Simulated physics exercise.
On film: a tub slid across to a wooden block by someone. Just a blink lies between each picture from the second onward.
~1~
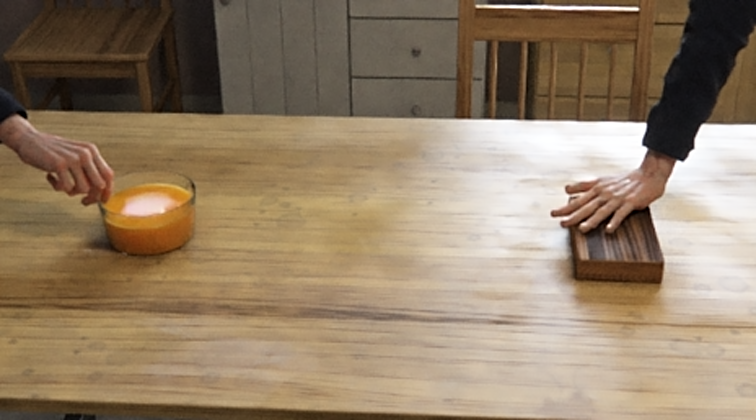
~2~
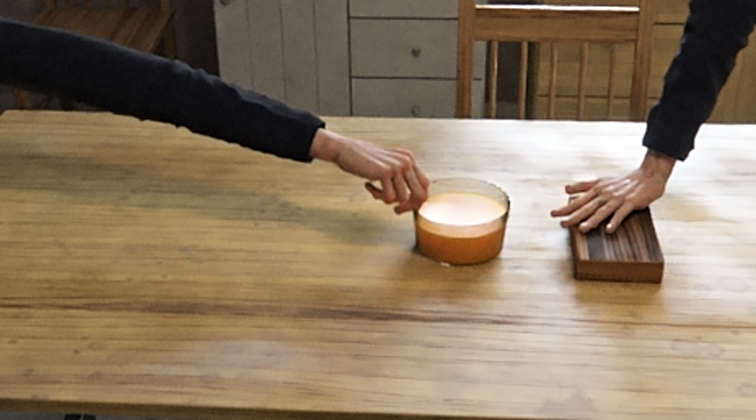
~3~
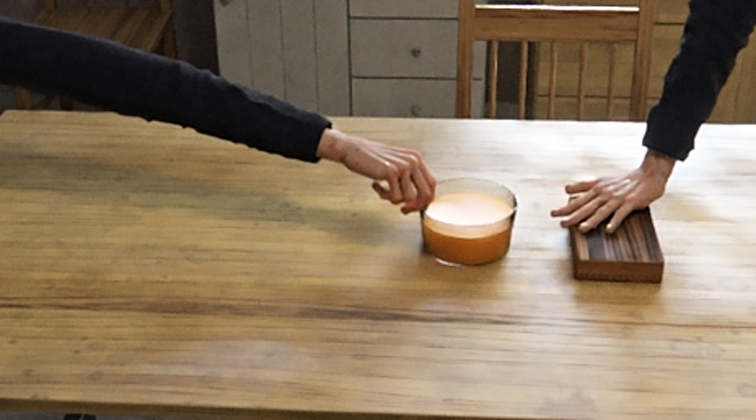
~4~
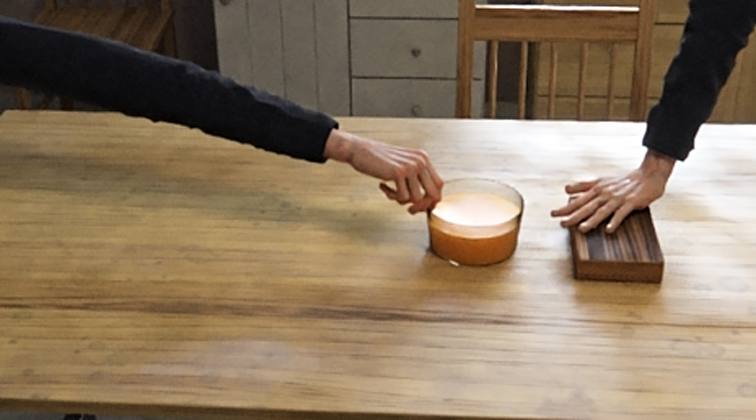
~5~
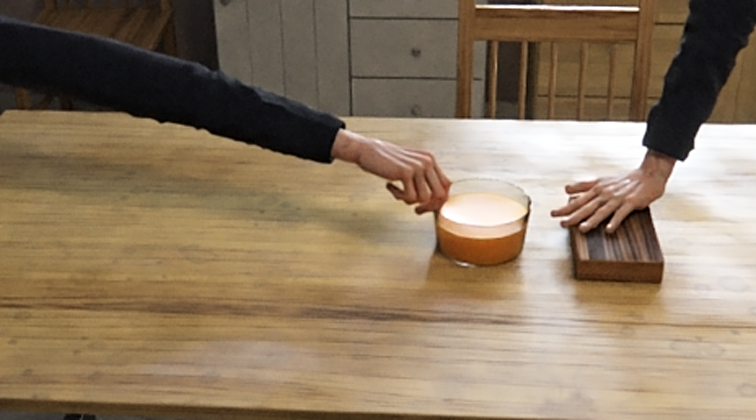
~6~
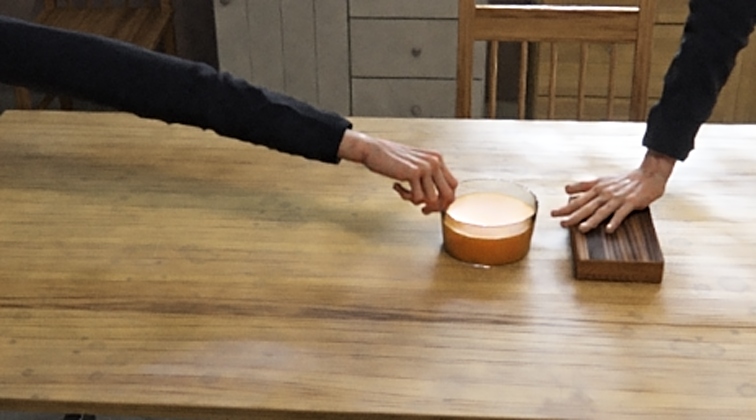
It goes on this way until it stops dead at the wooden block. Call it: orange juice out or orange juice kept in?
Kept in.
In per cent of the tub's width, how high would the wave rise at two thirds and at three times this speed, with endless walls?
In order, 5 % and 25 %.
Shortly, the tub meets the wooden block.
Then, the orange juice surges up the wall; the wave climbs under half way to the rim.
At the finish, the tub stands at the wooden block; none is lost.
